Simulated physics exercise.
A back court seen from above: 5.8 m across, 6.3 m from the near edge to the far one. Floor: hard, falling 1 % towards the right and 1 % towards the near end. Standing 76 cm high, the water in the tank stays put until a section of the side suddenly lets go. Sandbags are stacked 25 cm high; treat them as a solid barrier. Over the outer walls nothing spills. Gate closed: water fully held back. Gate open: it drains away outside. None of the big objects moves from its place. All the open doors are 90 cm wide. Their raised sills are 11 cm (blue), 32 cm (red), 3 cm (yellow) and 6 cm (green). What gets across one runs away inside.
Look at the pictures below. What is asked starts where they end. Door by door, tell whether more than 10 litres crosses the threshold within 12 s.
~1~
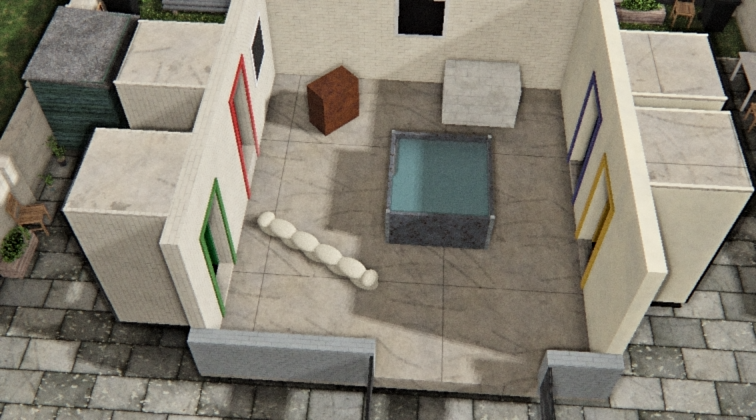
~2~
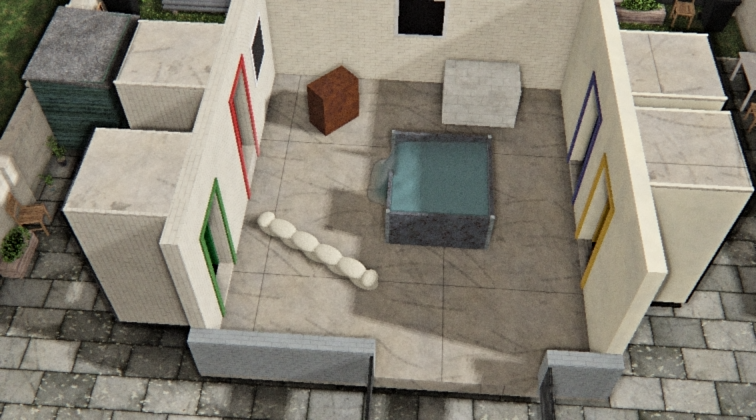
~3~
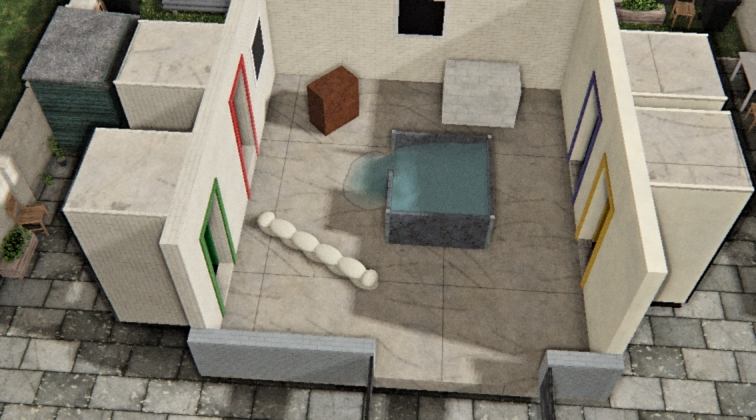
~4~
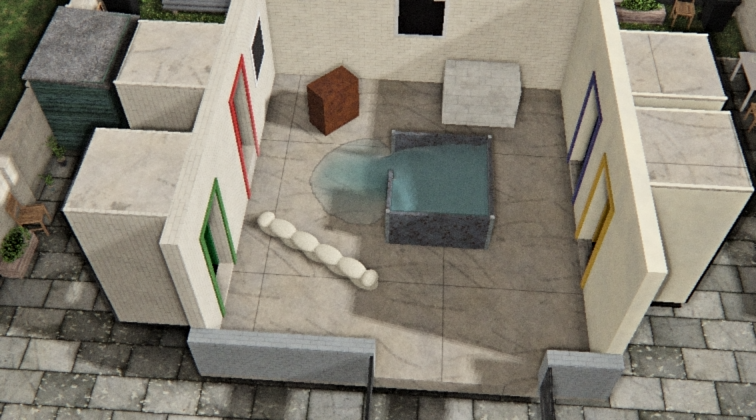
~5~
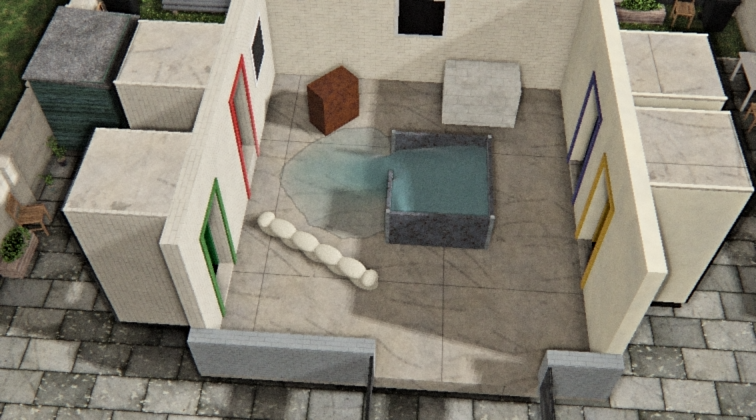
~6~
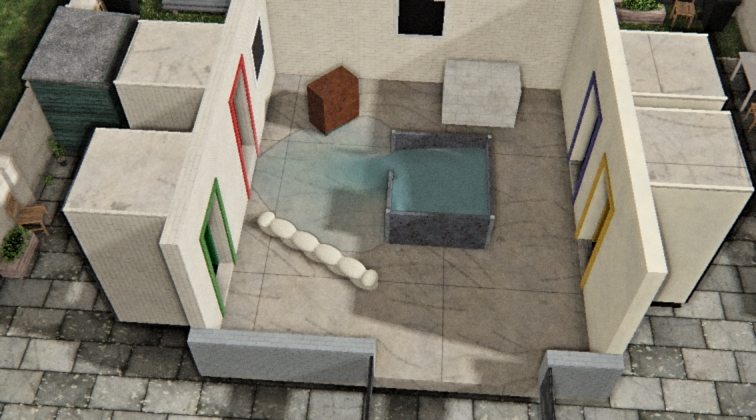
Blue door - no, red door - no, yellow door - yes, green door - no.
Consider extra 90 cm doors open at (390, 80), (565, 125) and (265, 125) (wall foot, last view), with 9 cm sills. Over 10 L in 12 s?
First doorway falls short, second falls short, third gets there.
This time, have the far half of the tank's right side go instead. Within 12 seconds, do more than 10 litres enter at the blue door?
Well, at blue it would be too much.
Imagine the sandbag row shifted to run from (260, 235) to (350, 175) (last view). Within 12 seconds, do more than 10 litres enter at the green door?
Then, for the green door, it's higher.
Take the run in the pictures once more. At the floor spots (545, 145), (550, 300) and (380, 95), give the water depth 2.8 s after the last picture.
The depths come out at 0, 0 and 6 centimetres, in the order listed.
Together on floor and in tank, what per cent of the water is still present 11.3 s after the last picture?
Around 88 percent of the water.
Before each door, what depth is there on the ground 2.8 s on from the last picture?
Centimetres: Blue 0 / red 20 / yellow 0 / green 3.
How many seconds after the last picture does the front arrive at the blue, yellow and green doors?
Times: Blue 5.0 seconds, yellow 5.5 seconds, green 0.9 seconds.
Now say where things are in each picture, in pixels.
In the first picture, the tank at (440, 176) is whole and still, 76 cm deep.
In the second picture, water pours out at (393, 172) and has run 0.5 m, to (389, 161); typically 11 cm deep outside, 76 cm at the tank's back.
In the third picture, the front is at (350, 196), 0.8 m from the gap at (393, 174); 0.8 m2 of floor is under water; 76 cm left at the back of the tank.
In the fourth picture, the front is at (315, 183), 1.4 m from the gap at (393, 175); 2.0 m2 of floor is under water; 74 cm left at the back of the tank.
In the fifth picture, the front is at (288, 167), 2.0 m from the gap at (393, 174); 3.5 m2 of floor is under water; 66 cm left at the back of the tank.
In the sixth picture, the front is at (257, 162), 2.6 m from the gap at (393, 174); 5.2 m2 of floor is under water; 64 cm left at the back of the tank.
Then, 0.7 s after the last picture water covers 20 % of the floor and is deepest (36 cm) near (248, 205); blue door not reached, red door 31 cm at the sill, 0 L in, yellow door not reached, green door not reached.
Then, 1.5 s after the last picture water covers 35 % of the floor and is deepest (32 cm) near (264, 175); blue door not reached, red door 30 cm at the sill, 0 L in, yellow door not reached, green door 5 cm at the sill, 0 L in.
Then, 2.8 s after the last picture water covers 50 % of the floor and is deepest (24 cm) near (442, 109); blue door not reached, red door 20 cm at the sill, 1 L in, yellow door not reached, green door 3 cm at the sill, 0 L in.
Then, 6.3 s after the last picture water covers 85 % of the floor and is deepest (14 cm) near (433, 102); blue door 8 cm at the sill, 0 L in, red door 11 cm at the sill, 1 L in, yellow door 3 cm at the sill, 0 L in, green door 2 cm at the sill, 0 L in.
Then, 11.3 s after the last picture water covers 90 % of the floor and is deepest (10 cm) near (580, 306); blue door 7 cm at the sill, 0 L in, red door 6 cm at the sill, 1 L in, yellow door 5 cm at the sill, 29 L in, green door 1 cm at the sill, 0 L in.
